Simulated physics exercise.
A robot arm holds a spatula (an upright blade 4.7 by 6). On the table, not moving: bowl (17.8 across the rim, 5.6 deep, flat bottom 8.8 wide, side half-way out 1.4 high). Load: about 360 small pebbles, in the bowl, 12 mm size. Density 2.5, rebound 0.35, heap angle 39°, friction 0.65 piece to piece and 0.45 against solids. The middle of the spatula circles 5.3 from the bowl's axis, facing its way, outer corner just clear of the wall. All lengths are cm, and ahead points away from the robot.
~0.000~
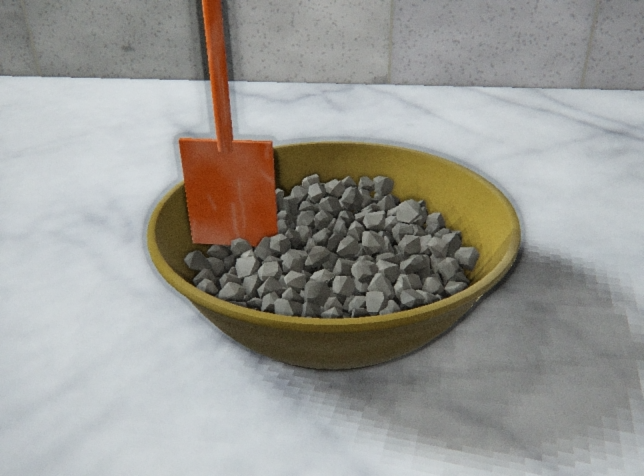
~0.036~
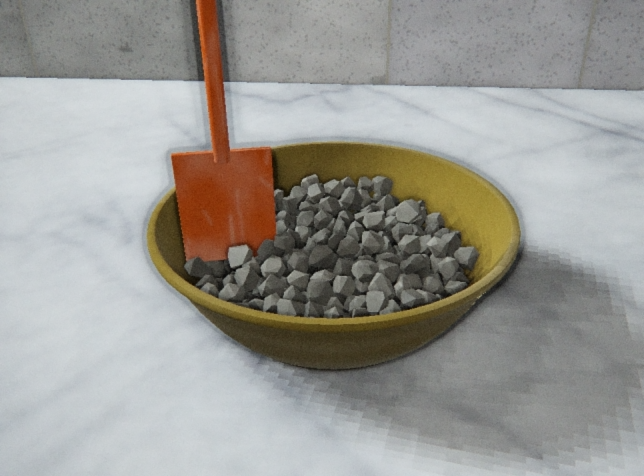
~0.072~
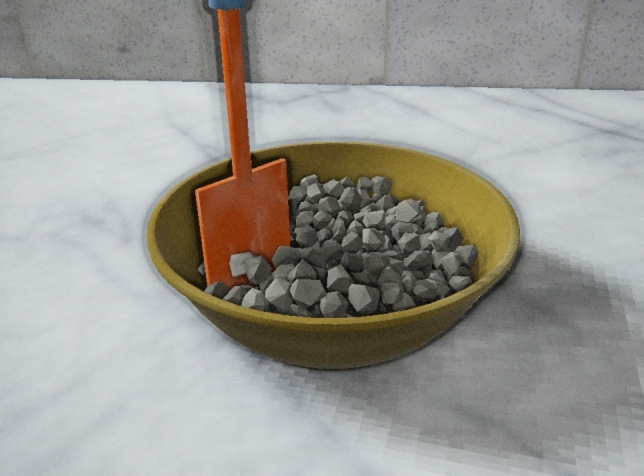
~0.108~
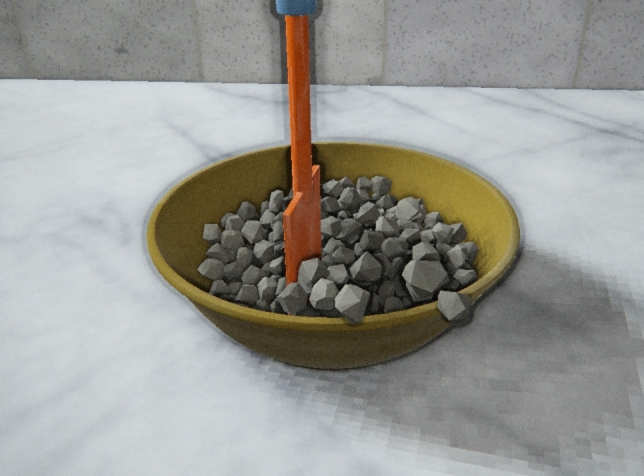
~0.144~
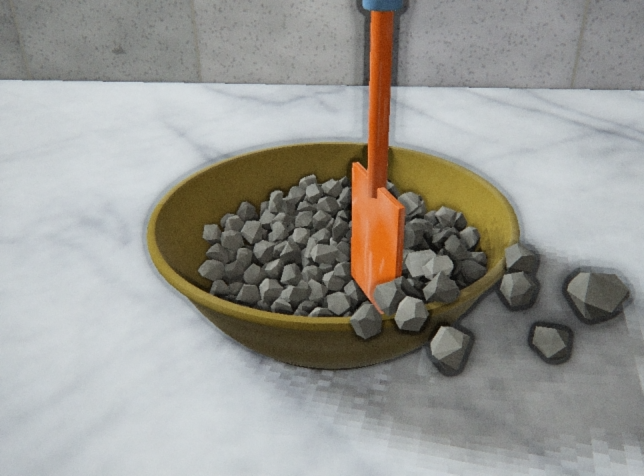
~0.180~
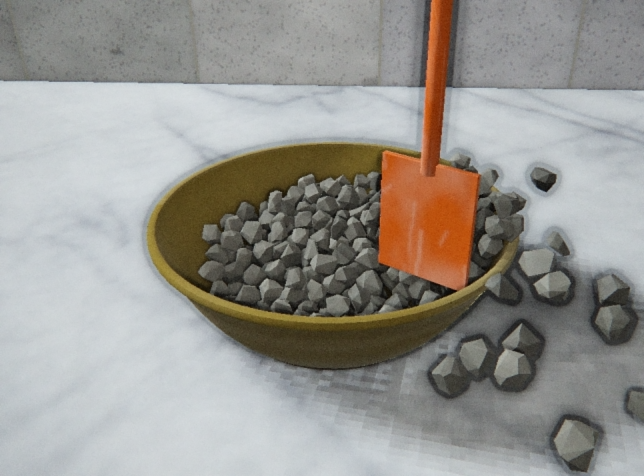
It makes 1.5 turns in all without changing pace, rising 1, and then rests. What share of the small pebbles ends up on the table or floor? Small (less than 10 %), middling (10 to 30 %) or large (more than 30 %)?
On the table or floor the share is large, more than 30 %.
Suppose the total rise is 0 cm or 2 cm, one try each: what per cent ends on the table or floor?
About 50 and 20 per cent.
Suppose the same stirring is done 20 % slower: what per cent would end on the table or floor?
It would be near 30 per cent.
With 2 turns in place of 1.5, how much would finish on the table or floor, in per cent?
It would be near 35 per cent.
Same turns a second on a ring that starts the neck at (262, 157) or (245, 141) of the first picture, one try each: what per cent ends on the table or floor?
Some 50 and 55 per cent.
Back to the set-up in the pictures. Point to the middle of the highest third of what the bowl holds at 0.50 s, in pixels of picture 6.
At about (335, 290).
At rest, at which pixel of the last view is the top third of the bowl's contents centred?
At about (332, 259).
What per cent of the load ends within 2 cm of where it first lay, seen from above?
Some 40 per cent.
After 0.34 s, 298° round, highest piece 11 above the table; 286 in the bowl, 28 on the table or floor, 50 in flight or on the tool.
After 0.50 s, 87° round, highest piece 8 above the table; 241 in the bowl, 98 on the table or floor, 25 in flight or on the tool.
After 0.78 s, 180° round, highest piece 4 above the table; 223 in the bowl, 141 on the table or floor.
After 1.48 s, 180° round, highest piece 4 above the table; 223 in the bowl, 141 on the table or floor.
At rest, 223 in the bowl, 141 on the table or floor. That is 39 % on the table or floor.
